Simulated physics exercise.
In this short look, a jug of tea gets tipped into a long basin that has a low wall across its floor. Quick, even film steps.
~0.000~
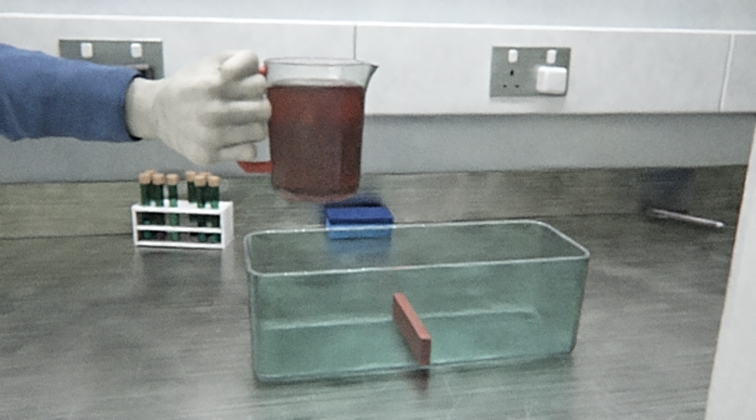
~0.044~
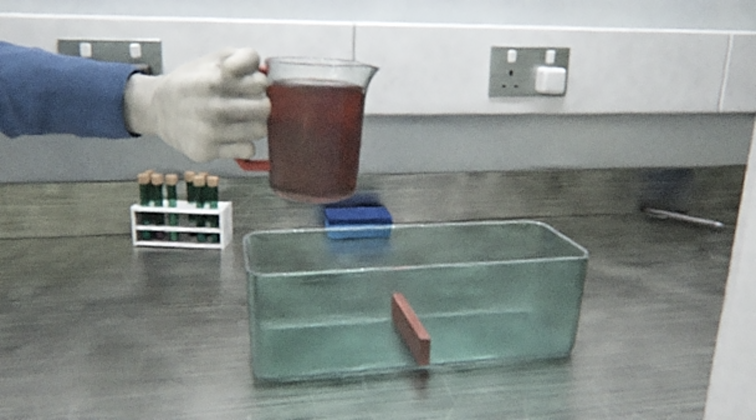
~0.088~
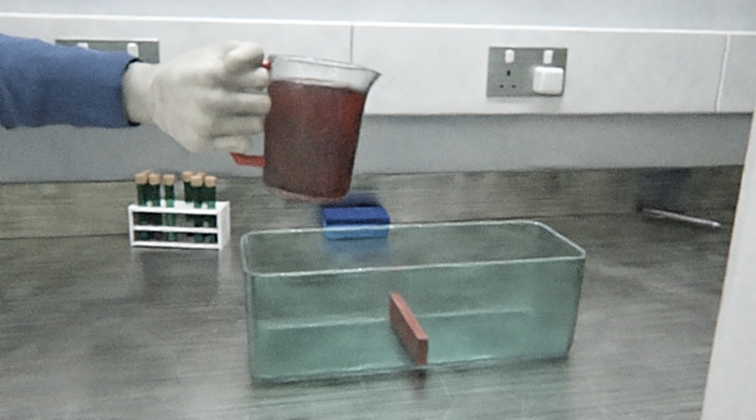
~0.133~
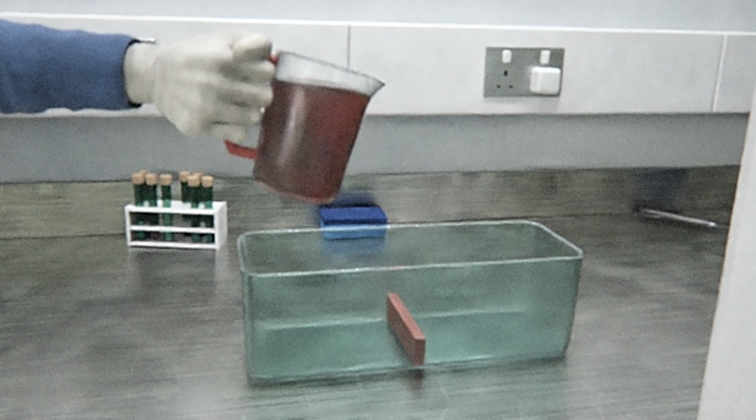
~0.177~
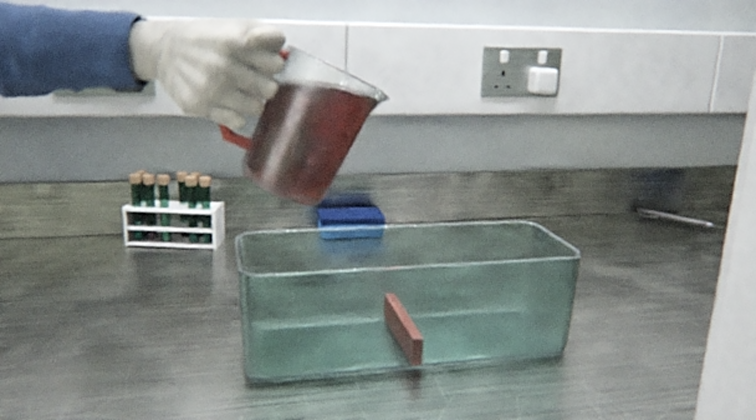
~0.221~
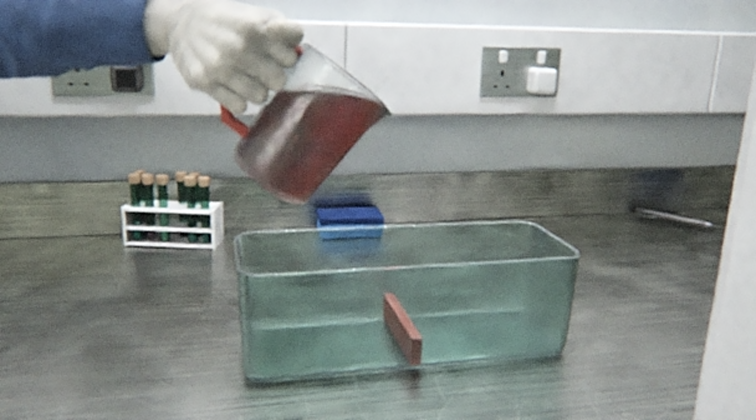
To begin with, a gloved hand holds a clear jug of dark reddish liquid upright above a long glass basin with a low wall across its floor. The hand then tilts the jug to the right, slightly at first and then more steeply, and the liquid shifts toward the spout.
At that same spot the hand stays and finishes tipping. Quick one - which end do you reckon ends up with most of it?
The largest amount will sit in the right portion.
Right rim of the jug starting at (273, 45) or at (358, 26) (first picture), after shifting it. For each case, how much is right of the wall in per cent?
You'd get 20 percent from the first and 70 percent from the second.
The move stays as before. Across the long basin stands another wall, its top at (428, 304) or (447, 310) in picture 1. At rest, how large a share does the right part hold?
Try 1: Some 50 %; try 2: 25 %.
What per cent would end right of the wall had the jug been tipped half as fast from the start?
I'd put it at some 80 percent.
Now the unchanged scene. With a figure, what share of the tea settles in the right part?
That share comes out near 80 percent.
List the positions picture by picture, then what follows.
It leans 0°; its right rim is at (378, 64); the tea meets the walls at (268, 83) and (361, 83); the long basin's rim runs from (247, 255) to (566, 239); the wall's top is at (411, 315), in the first frame.
It leans 2°; its right rim is at (379, 66); the tea meets the walls at (269, 81) and (363, 85), in the second frame.
It leans 7°; its right rim is at (382, 72); the tea meets the walls at (270, 79) and (363, 86), in the third frame.
It leans 15°; its right rim is at (385, 82); the tea meets the walls at (273, 78) and (367, 91), in the fourth frame.
It leans 25°; its right rim is at (389, 97); the tea meets the walls at (265, 107) and (374, 94), in the fifth frame.
It leans 37°; its right rim is at (392, 114); the tea meets the walls at (260, 114) and (385, 103), in the sixth frame.
By 0.48 s the tilt is 106° and 54 per cent is still to pour, 0 is left of the wall and 22 right of it.
By 0.66 s the tilt is 113° and 11 per cent is still to pour, 10 is left of the wall and 66 right of it.
By 0.86 s the tilt is 113° and 0 per cent is still to pour, 11 is left of the wall and 86 right of it.
By 1.07 s the tilt is 113° and 0 per cent is still to pour, 12 is left of the wall and 87 right of it.
At rest 16 per cent lies left of the wall, 82 right of it and 1 outside.
